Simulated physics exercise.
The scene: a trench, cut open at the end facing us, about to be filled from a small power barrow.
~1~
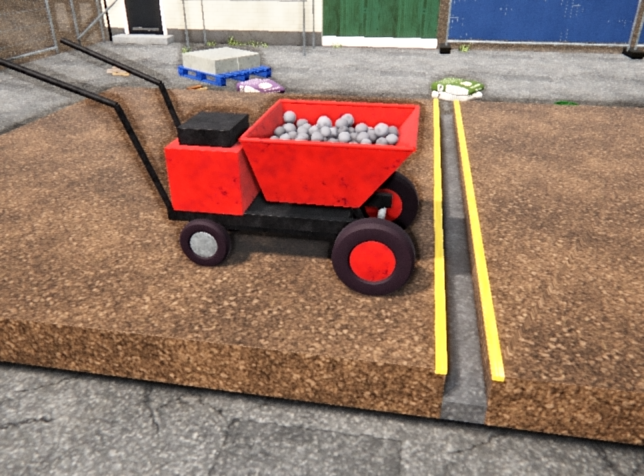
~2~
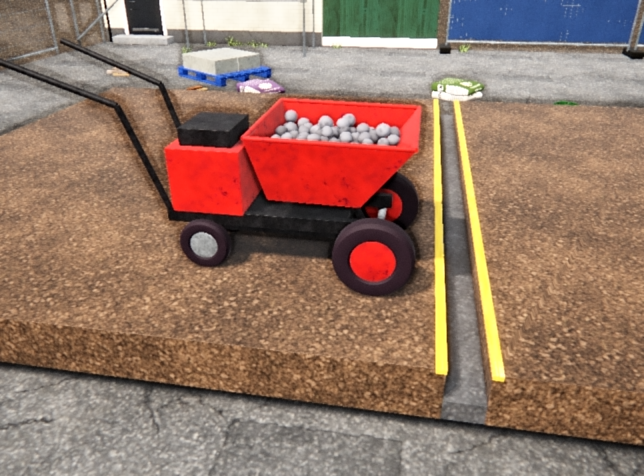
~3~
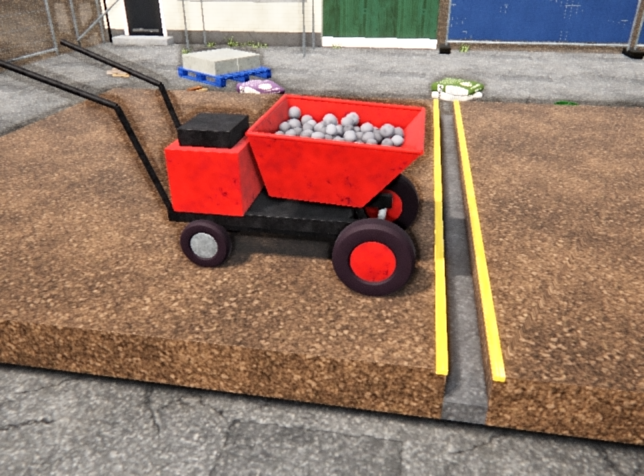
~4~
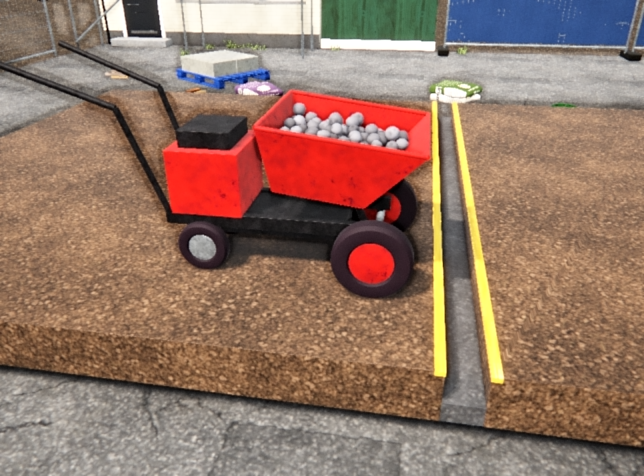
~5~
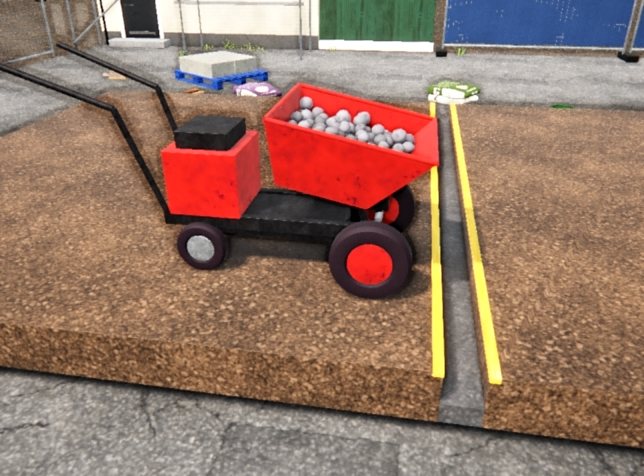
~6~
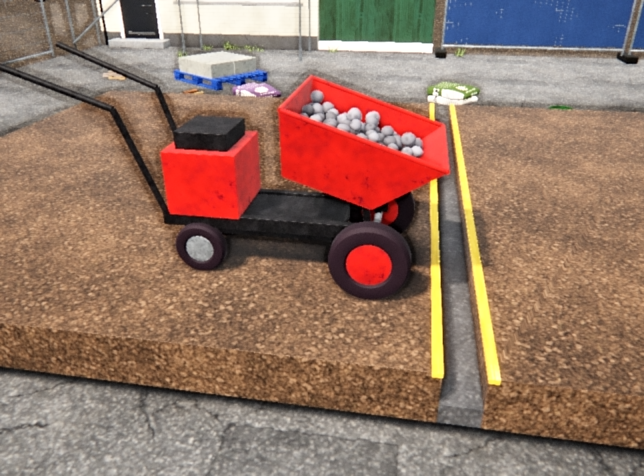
A red power barrow's skip of grey cobbles tilts gradually rightward beside a narrow yellow-edged trench.
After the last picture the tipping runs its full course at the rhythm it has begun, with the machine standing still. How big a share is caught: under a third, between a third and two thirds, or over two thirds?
The trench ends with less than a third of it.
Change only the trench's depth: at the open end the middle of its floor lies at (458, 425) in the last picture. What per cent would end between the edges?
Near 0 %.
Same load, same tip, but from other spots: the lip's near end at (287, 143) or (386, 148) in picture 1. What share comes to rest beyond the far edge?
The first gives 0 %, the second 70 %.
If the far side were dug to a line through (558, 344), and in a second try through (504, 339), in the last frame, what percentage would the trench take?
Roughly 80 per cent, and 0 per cent.
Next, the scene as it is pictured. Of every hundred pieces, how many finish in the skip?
Some 20 per cent.
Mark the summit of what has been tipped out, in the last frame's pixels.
Around (534, 263).
Shortly afterwards, skip tipped steeply; the whole lot in the skip.
Next, skip tipped right over; near half in the skip; near a third beyond it; only a few falling.
Some moments later, skip tipped right over; near a quarter in the skip; the bulk beyond it.
In the end, skip tipped right over; near a quarter in the skip; none at all in or heaped over the trench; the bulk beyond it.
